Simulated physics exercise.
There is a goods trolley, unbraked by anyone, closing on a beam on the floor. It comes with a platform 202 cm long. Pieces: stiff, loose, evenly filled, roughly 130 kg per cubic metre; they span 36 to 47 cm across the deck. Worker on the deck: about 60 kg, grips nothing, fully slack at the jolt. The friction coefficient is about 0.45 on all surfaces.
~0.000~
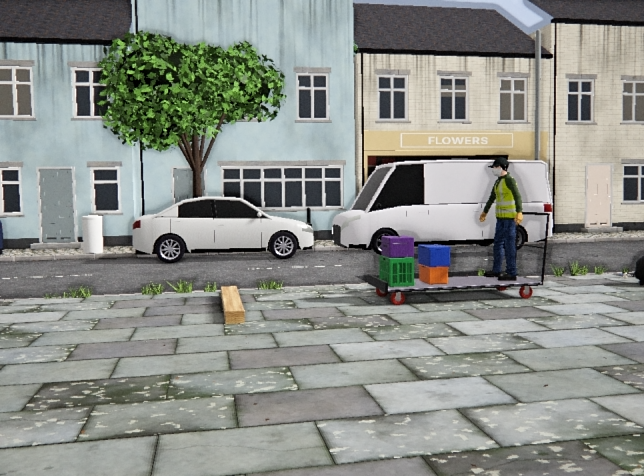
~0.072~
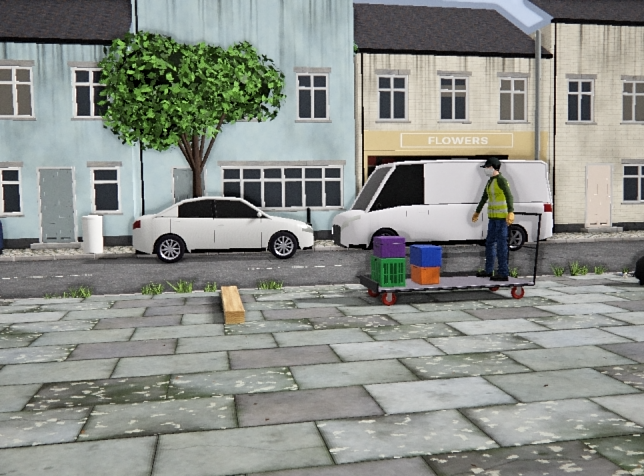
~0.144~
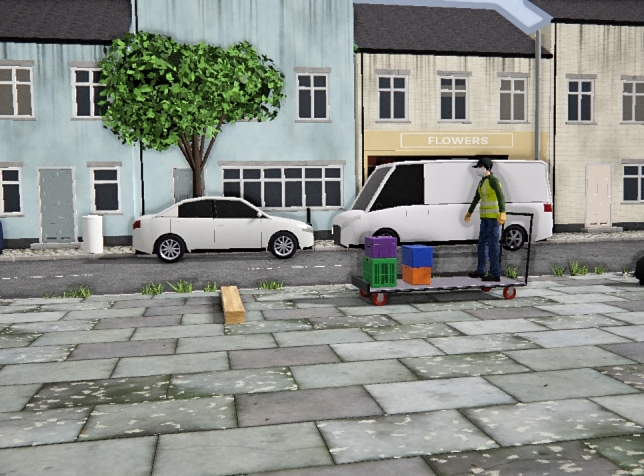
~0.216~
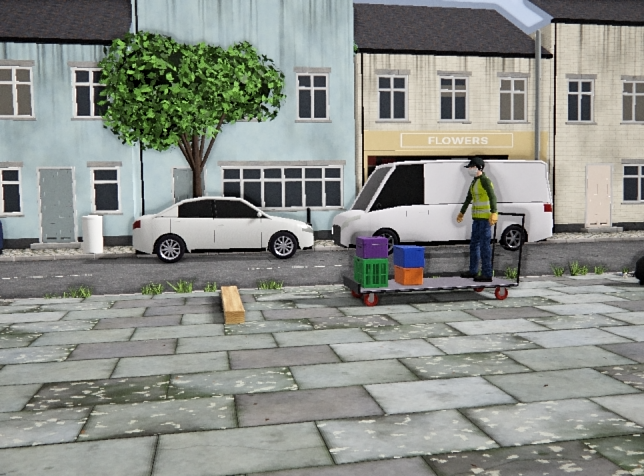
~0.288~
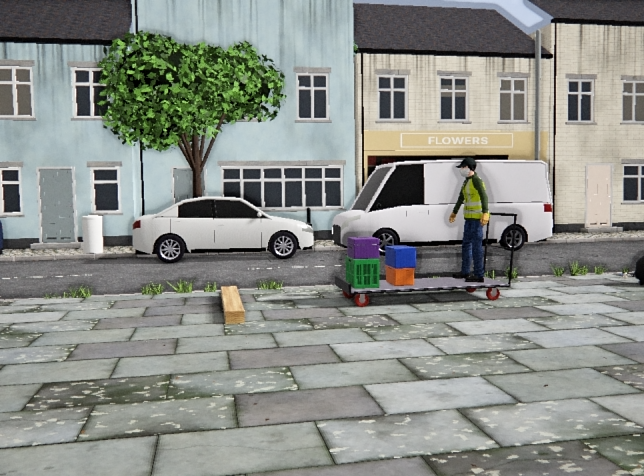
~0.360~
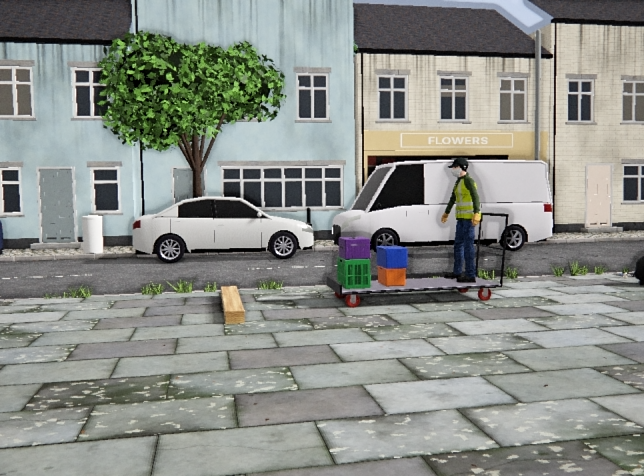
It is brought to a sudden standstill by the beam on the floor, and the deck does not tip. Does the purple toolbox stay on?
You'll see it go past the edge.
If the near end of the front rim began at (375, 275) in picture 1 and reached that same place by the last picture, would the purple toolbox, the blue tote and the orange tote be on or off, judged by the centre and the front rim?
Purple comes off, blue stays aboard, orange stays aboard.
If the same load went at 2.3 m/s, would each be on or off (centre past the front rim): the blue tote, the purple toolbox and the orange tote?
I'd expect blue to stay in place, purple to come away and orange to stay in place.
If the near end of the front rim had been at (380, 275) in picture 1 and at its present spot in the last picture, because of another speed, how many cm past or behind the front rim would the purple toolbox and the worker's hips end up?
In that case purple 80 past, hips 80 behind.
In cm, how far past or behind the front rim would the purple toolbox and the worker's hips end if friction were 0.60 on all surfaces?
Purple 40 past, hips 140 behind.
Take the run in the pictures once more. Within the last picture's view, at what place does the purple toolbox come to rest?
Around (209, 296).
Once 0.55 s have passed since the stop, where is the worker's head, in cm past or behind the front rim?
Roughly 70 cm behind the front rim.
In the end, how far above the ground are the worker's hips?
Around 60 centimetres high.
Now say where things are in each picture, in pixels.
In the first frame, purple toolbox (397, 247), green crate (396, 270), rim corner (387, 290); 0 cm covered, 180 to go.
In the second frame, purple toolbox (389, 247), green crate (388, 271), rim corner (378, 290); 11 cm covered, 169 to go.
In the third frame, purple toolbox (380, 247), green crate (379, 271), rim corner (369, 290); 22 cm covered, 158 to go.
In the fourth frame, purple toolbox (372, 247), green crate (371, 271), rim corner (360, 291); 34 cm covered, 146 to go.
In the fifth frame, purple toolbox (363, 248), green crate (362, 272), rim corner (350, 291); 45 cm covered, 135 to go.
In the sixth frame, purple toolbox (354, 248), green crate (353, 272), rim corner (341, 292); 56 cm covered, 124 to go. Speed about 1.6 m/s.
Impact comes at 1.16 s.
After 1.41 s the purple toolbox is 1 cm past the rim, tilted 10°, near (230, 253) in the last picture's view.
After 1.71 s the purple toolbox is 25 cm past the rim, tilted 85°, near (211, 287) in the last picture's view.
After 2.16 s the purple toolbox is 28 cm past the rim, tilted 90°, near (209, 296) in the last picture's view.
When all is still (2.9 s), past the rim, purple toolbox; behind it, blue tote, orange tote, green crate and the worker's hips.
